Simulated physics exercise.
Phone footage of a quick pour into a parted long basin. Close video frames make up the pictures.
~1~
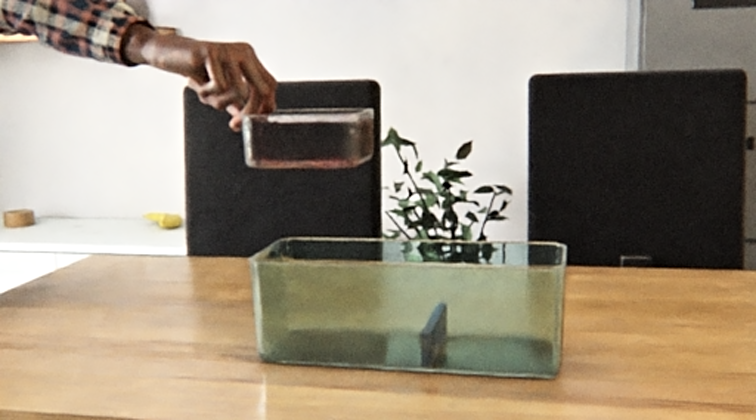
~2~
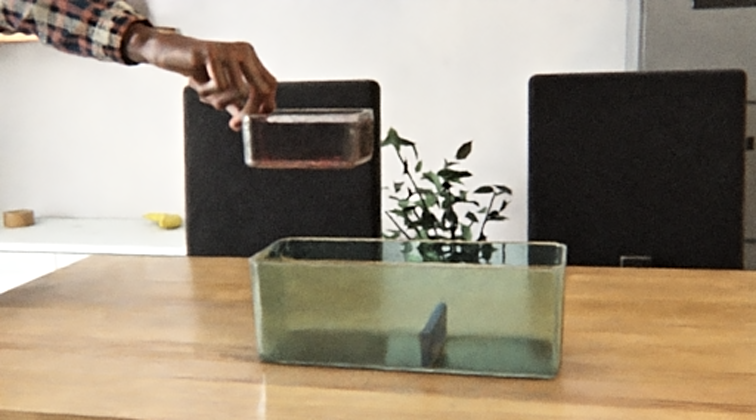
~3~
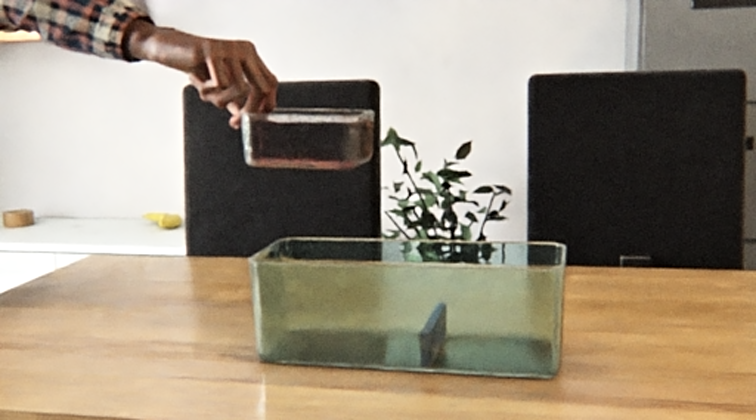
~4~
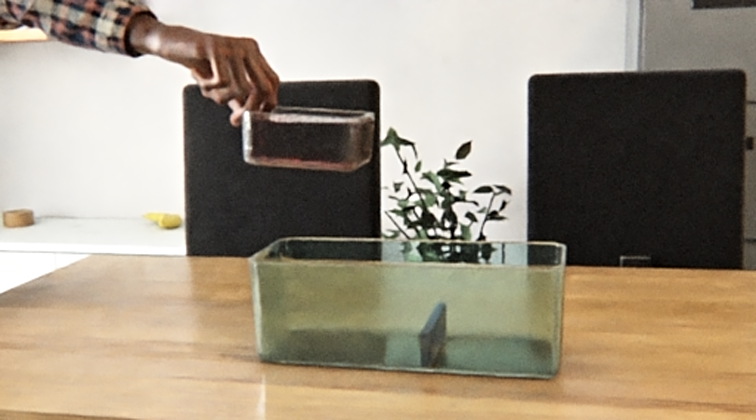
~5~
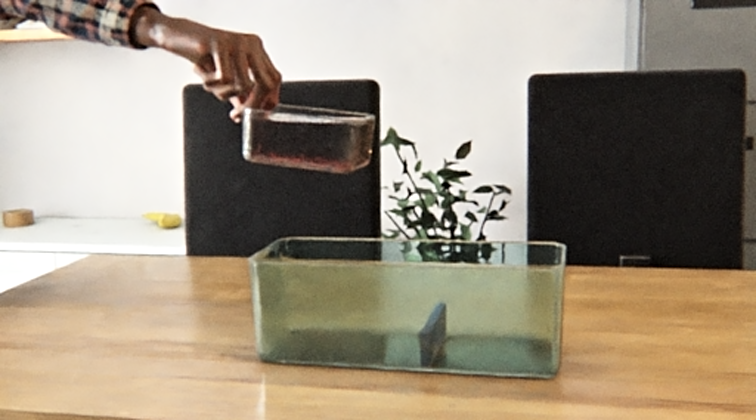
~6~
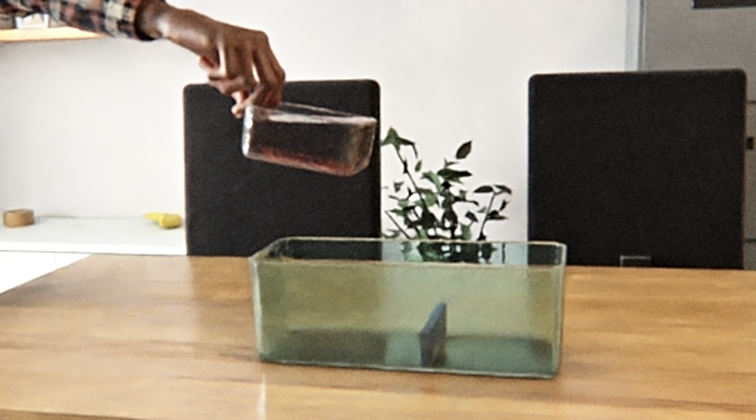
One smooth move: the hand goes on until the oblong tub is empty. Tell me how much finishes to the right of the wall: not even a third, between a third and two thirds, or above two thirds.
The share right of the wall ends up within a third to two thirds.
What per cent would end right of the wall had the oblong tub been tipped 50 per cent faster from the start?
About 45 per cent.
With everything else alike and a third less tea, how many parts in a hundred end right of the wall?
That works out to some 20 %.
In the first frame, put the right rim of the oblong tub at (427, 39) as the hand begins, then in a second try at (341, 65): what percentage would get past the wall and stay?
In order, some 85 and 35 percent.
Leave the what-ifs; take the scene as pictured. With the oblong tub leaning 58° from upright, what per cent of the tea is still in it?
Some 45 per cent has not yet come out.
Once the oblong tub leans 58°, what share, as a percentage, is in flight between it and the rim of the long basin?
I'd put it at roughly 35 percent of it.
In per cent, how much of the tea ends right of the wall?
Share approx. 55 per cent.
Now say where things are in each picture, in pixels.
In the first frame, tilt 0°; pouring edge (366, 113); surface from (257, 121) to (366, 120); the long basin's rim runs from (266, 251) to (565, 258); the wall's top is at (435, 318).
In the second frame, tilt 0°; pouring edge (366, 114); surface from (257, 121) to (366, 120).
In the third frame, tilt 2°; pouring edge (366, 115); surface from (257, 121) to (366, 121).
In the fourth frame, tilt 4°; pouring edge (367, 118); surface from (258, 120) to (366, 121).
In the fifth frame, tilt 7°; pouring edge (367, 120); surface from (258, 120) to (366, 122).
In the sixth frame, tilt 11°; pouring edge (369, 124); surface from (259, 120) to (369, 121).
A moment on, the oblong tub is tipped part way and 44 per cent is still to pour, 8 is left of the wall and 12 right of it.
Next, the oblong tub is tipped on its side and 10 per cent is still to pour, 31 is left of the wall and 52 right of it.
Then the oblong tub is tipped on its side and 2 per cent is still to pour, 42 is left of the wall and 53 right of it.
Later the oblong tub is tipped on its side and 0 per cent is still to pour, 45 is left of the wall and 53 right of it.
At rest 45 per cent lies left of the wall, 53 right of it and 2 outside.
